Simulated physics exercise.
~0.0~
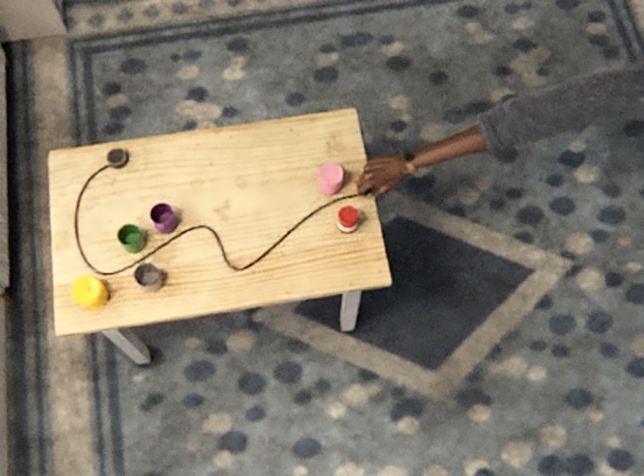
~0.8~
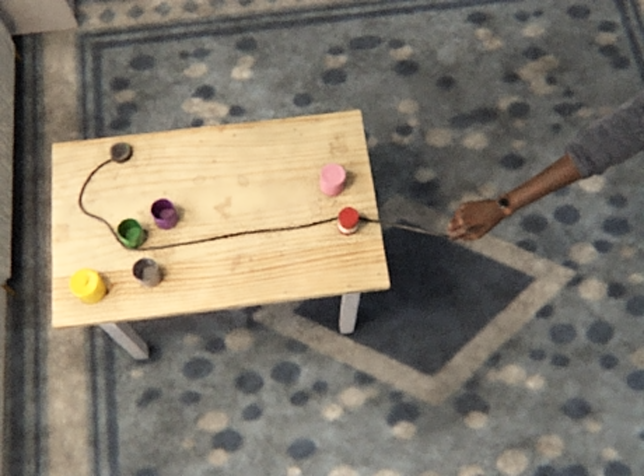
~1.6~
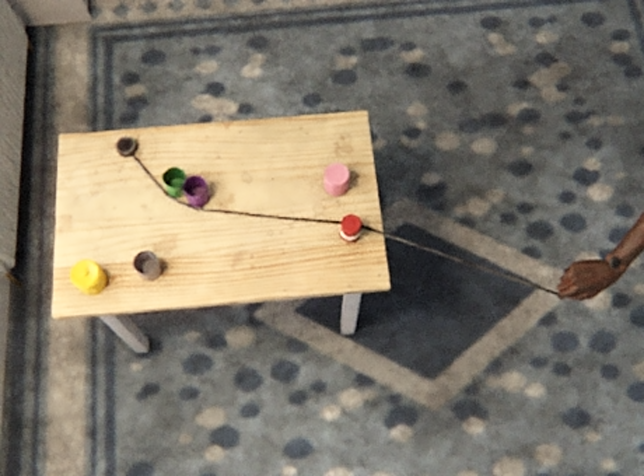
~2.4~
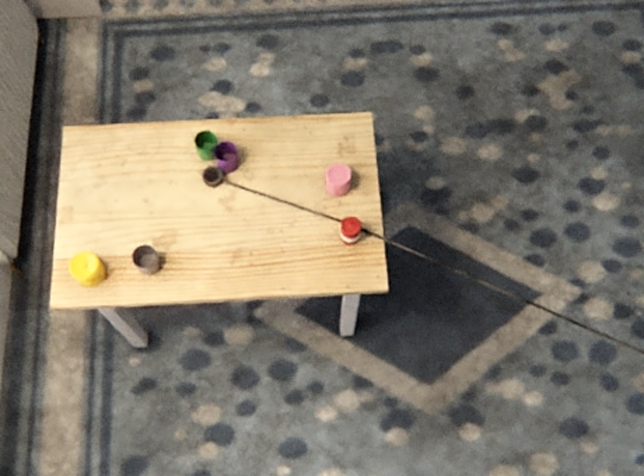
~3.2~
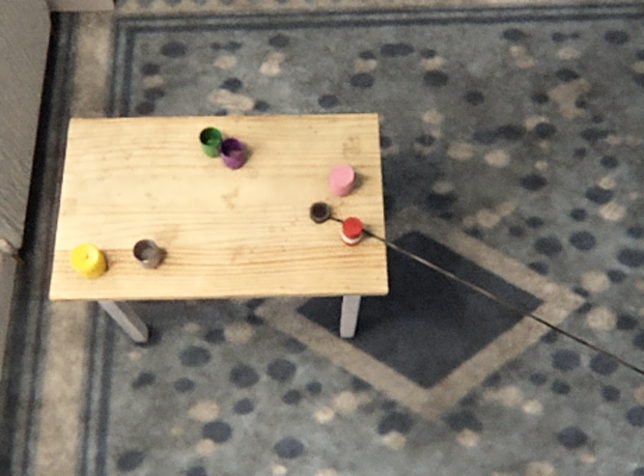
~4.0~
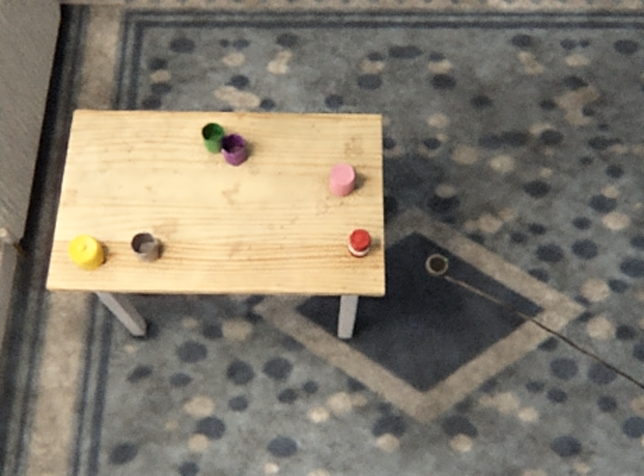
A hand pulls the wire right, dragging cups aside until the black puck leaves the table.
